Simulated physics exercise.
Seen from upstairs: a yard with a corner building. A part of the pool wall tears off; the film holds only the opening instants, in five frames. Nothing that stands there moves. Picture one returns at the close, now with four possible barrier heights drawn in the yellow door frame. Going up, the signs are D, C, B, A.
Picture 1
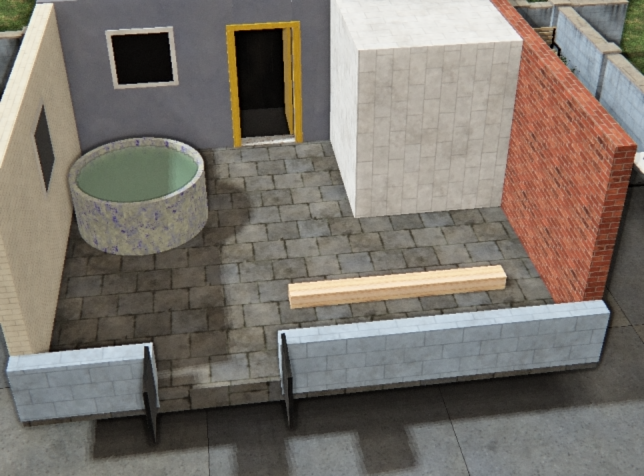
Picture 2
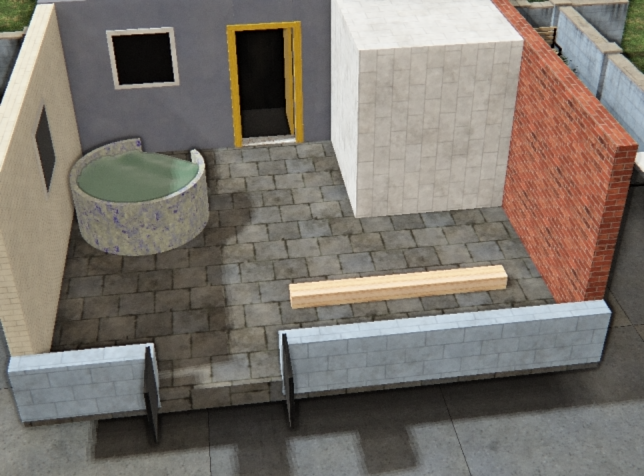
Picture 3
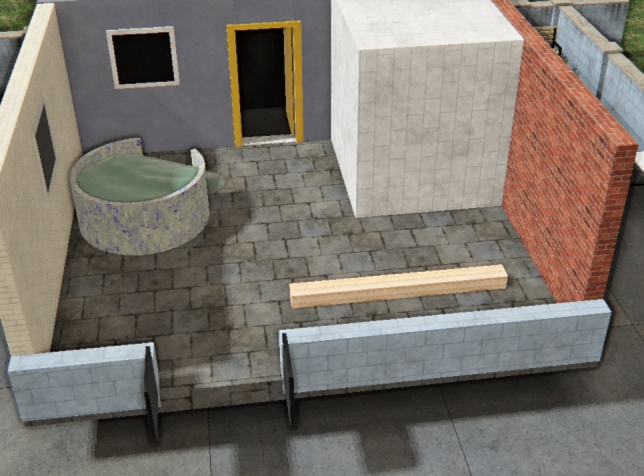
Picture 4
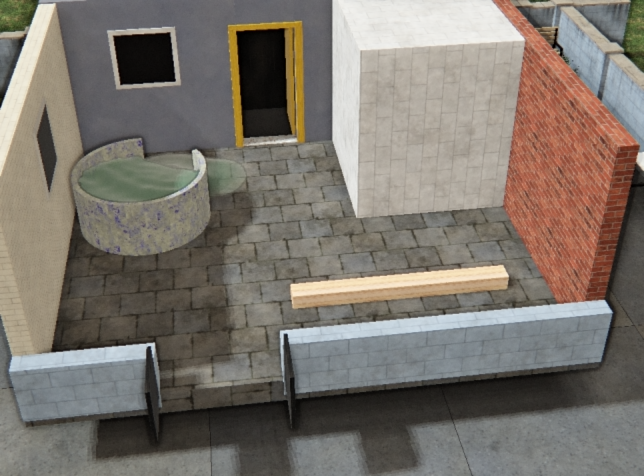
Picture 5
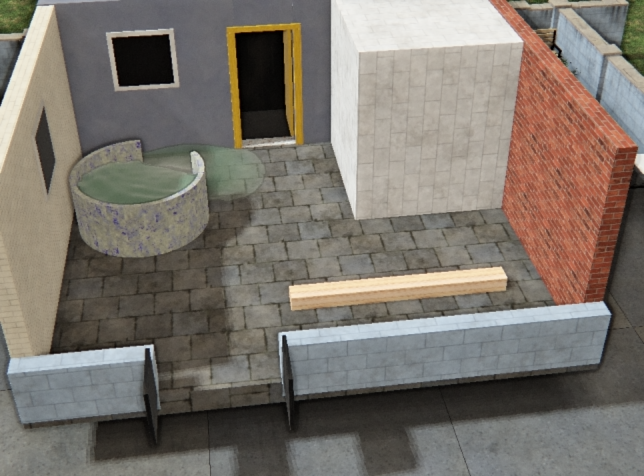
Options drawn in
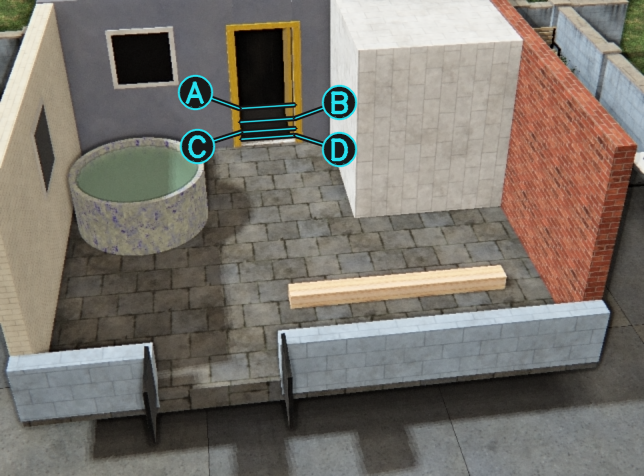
In a walled yard, a round stone pool opens at the back and water spreads rightward.
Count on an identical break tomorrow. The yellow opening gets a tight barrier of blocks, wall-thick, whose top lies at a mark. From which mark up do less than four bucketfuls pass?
The limit is C.
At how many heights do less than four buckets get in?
Three of them.
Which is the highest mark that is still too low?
Mark D.
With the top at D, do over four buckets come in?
Yes, that goes wrong.
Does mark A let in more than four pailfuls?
No.
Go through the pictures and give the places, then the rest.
Water in the pool at rest, its middle at (138, 174); foot of the yellow doorway at (268, 144); open gate at (215, 333), in the first picture.
Water covers 1 % of the ground, its front hidden from here, in the second picture.
Front seen at (211, 175), 3 % of the ground wet, in the third picture.
Front seen at (235, 164), 6 % of the ground wet, in the fourth picture.
Front seen at (250, 153), 10 % of the ground wet, in the fifth picture.
On the marked copy, A at (267, 106); B at (267, 120); C at (268, 130); D at (268, 137); from the bottom up D, C, B, A.
For mark A, nothing gets over.
For mark B, nothing gets over.
For mark C, a splash gets over, under a bucket.
For mark D, about 7 bucketfuls get in.
